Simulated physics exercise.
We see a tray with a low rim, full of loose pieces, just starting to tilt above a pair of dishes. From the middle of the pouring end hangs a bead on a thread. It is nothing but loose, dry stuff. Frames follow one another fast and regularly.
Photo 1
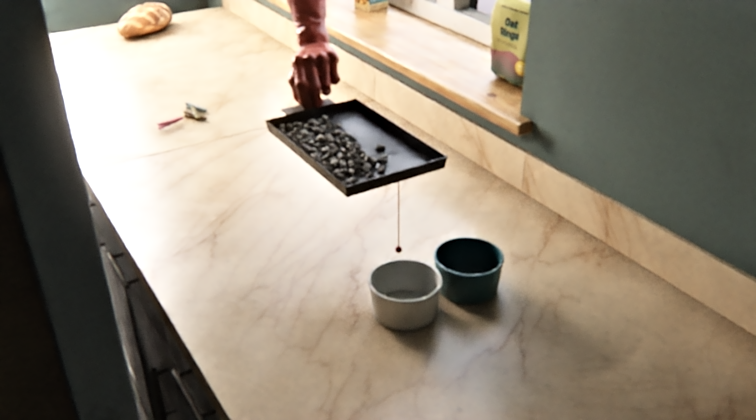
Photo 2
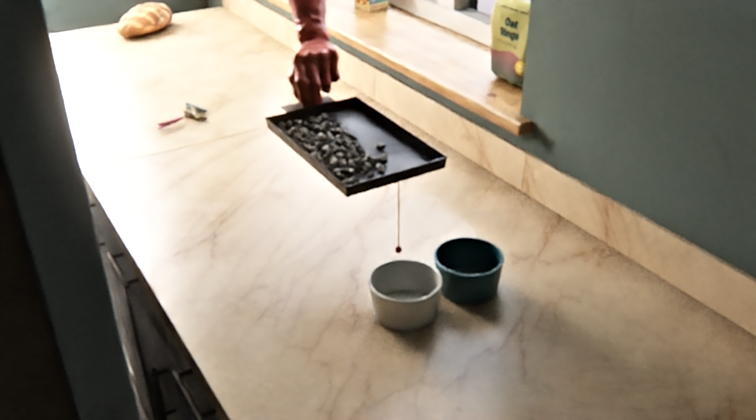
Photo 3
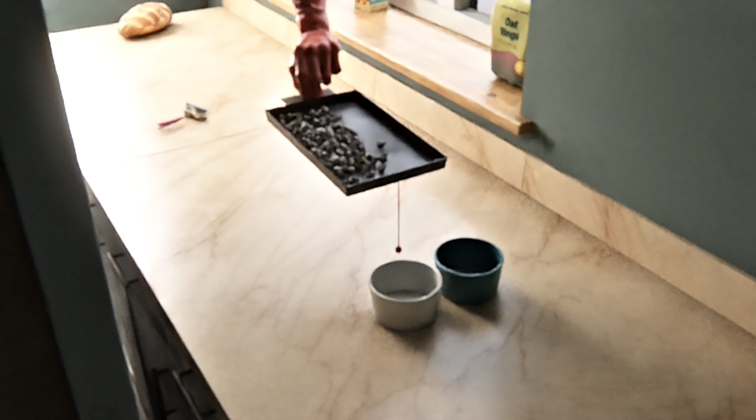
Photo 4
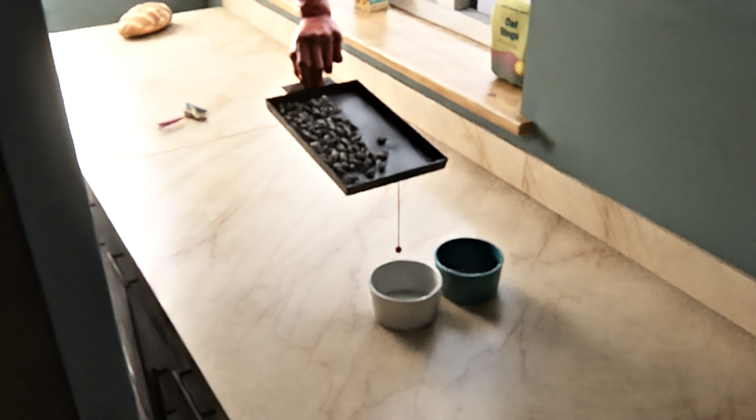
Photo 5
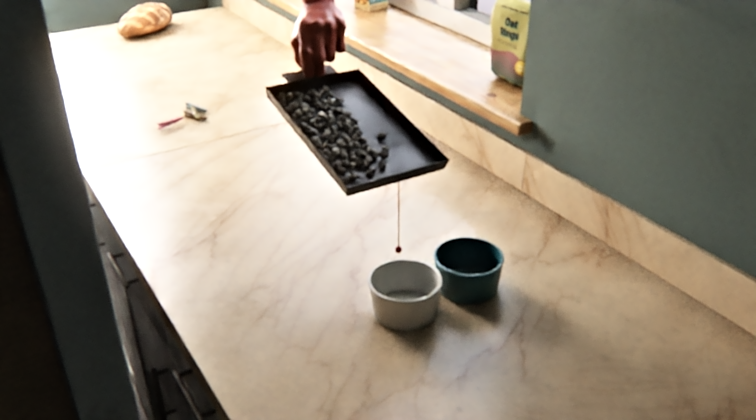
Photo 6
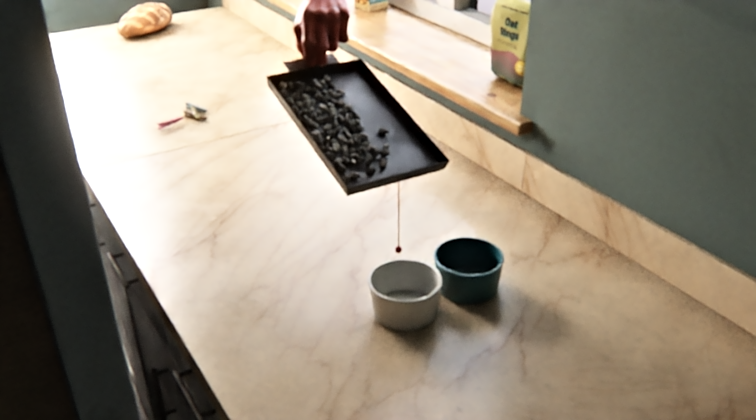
On a marble-patterned kitchen counter, a hand held a dark tray of small dark pieces above a white dish and a teal one, then gradually raised the near-hand end, tilting the tray toward them.
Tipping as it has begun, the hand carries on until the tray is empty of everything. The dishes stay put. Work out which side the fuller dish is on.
Honestly the dish that comes off better is the left one.
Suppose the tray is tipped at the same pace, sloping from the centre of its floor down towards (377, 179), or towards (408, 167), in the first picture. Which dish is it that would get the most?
The first tilt favours the dish to the left, the second the dish to the right.
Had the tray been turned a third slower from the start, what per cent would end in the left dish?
Around 70 in every hundred.
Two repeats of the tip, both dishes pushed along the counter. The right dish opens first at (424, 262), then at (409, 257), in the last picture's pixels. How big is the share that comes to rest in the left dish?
First placement: 10 per cent; second placement: 0 per cent.
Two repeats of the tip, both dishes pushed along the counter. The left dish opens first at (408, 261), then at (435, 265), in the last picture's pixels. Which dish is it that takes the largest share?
Answer, in order: The one to the left and the one to the left.
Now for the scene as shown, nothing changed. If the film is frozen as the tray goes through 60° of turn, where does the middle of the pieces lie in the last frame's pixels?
Look around (391, 167) in the last picture.
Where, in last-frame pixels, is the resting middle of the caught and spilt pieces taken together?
Somewhere around (416, 305) in the final view.
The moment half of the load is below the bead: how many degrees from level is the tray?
Near 100 degrees.
Soon, tray tipped steeply; nearly all on the tray; a stray few in the air.
A while on, tray tipped right over; about a third on the tray; about a quarter in the left dish; a small part in the right dish; a small part outside both; a small part in the air.
Towards the end, tray tipped past a quarter turn; about two thirds in the left dish; about a quarter in the right dish; about a quarter outside both.
Finally, tray tipped past a quarter turn; about two thirds in the left dish; about a quarter in the right dish; about a quarter outside both.
